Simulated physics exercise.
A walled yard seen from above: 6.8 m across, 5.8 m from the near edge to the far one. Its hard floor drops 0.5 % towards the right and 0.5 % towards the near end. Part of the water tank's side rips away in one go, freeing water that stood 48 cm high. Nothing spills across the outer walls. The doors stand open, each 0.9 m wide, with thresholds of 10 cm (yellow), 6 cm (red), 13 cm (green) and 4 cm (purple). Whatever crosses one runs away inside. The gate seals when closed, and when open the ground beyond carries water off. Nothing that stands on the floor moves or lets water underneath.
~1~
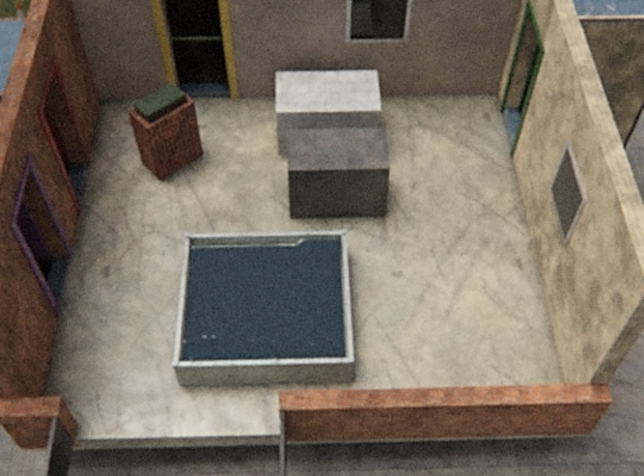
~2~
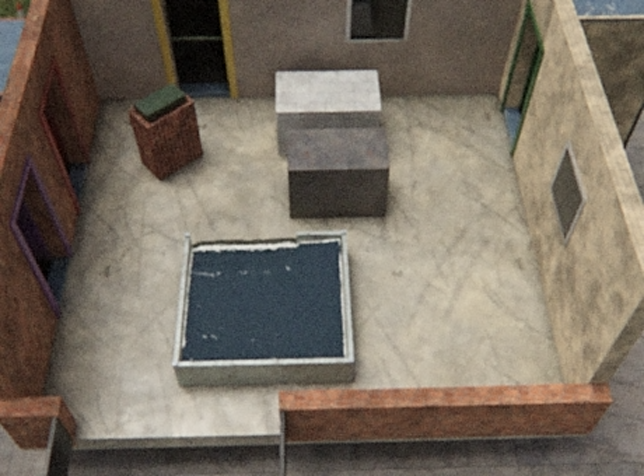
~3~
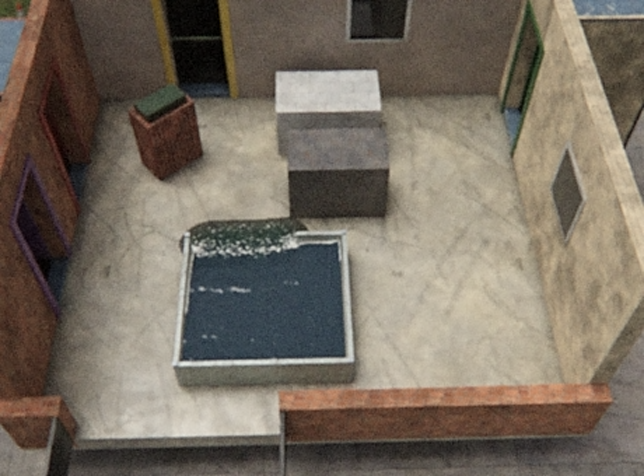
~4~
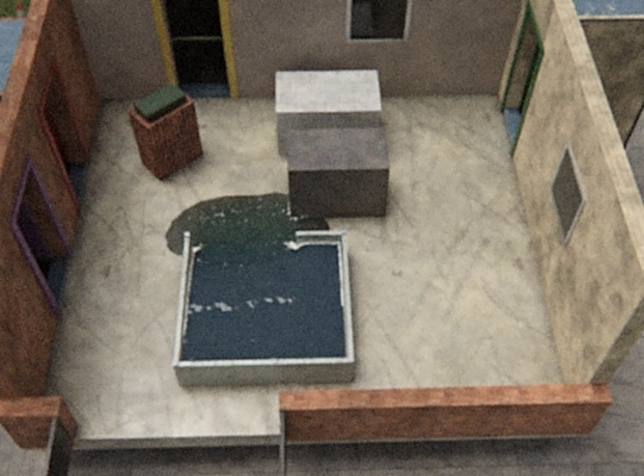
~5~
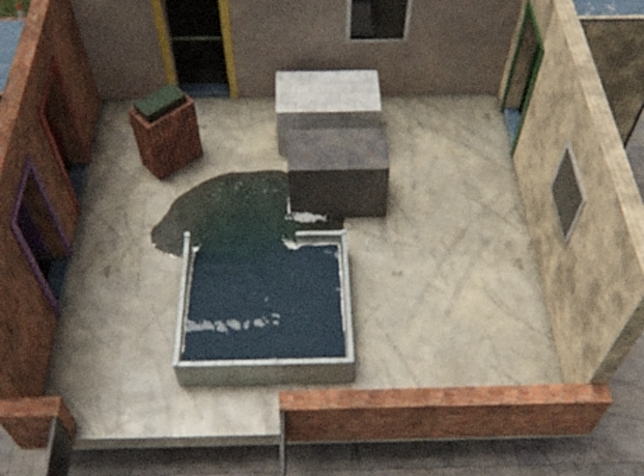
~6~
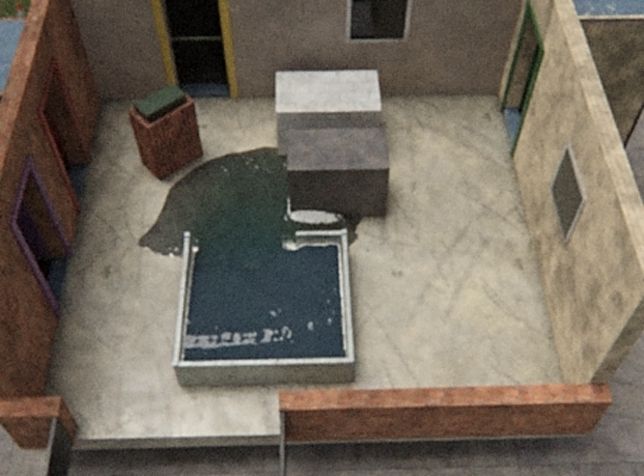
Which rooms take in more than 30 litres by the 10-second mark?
The water let in: At the yellow door it passes the limit; at the red door it passes the limit; at the green door it does not reach the limit; at the purple door it does not reach the limit.
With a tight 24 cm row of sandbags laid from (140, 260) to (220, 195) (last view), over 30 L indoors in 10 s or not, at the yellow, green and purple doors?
Then: Yellow over, green below, purple below.
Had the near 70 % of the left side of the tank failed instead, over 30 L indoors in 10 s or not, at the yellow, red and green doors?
Then: Yellow under, red below, green below.
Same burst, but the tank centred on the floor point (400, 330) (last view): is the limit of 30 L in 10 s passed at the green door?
Against that limit: Green not over.
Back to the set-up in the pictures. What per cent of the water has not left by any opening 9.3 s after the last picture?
Some 84 per cent remains.
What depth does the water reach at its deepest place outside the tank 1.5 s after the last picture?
Up to some 31 cm.
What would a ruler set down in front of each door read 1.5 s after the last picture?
In cm: Yellow 18, red 8, green 0, purple 0.
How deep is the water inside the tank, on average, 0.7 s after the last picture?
Roughly 32 cm on average.
Then, 0.7 s after the last picture water covers 20 % of the floor and is deepest (26 cm) near (190, 164); yellow door not reached, red door not reached, green door not reached, purple door not reached.
Then, 1.5 s after the last picture water covers 35 % of the floor and is deepest (31 cm) near (238, 100); yellow door 18 cm at the sill, 19 L in, red door 8 cm at the sill, 0 L in, green door not reached, purple door not reached.
Then, 2.8 s after the last picture water covers 45 % of the floor and is deepest (22 cm) near (259, 100); yellow door 16 cm at the sill, 61 L in, red door 13 cm at the sill, 46 L in, green door not reached, purple door not reached.
Then, 5.3 s after the last picture water covers 65 % of the floor and is deepest (14 cm) near (111, 102); yellow door 10 cm at the sill, 77 L in, red door 9 cm at the sill, 78 L in, green door 9 cm at the sill, 4 L in, purple door 5 cm at the sill, 0 L in.
Then, 9.3 s after the last picture water covers 95 % of the floor and is deepest (8 cm) near (558, 410); yellow door 6 cm at the sill, 78 L in, red door 5 cm at the sill, 83 L in, green door 6 cm at the sill, 4 L in, purple door 4 cm at the sill, 2 L in.
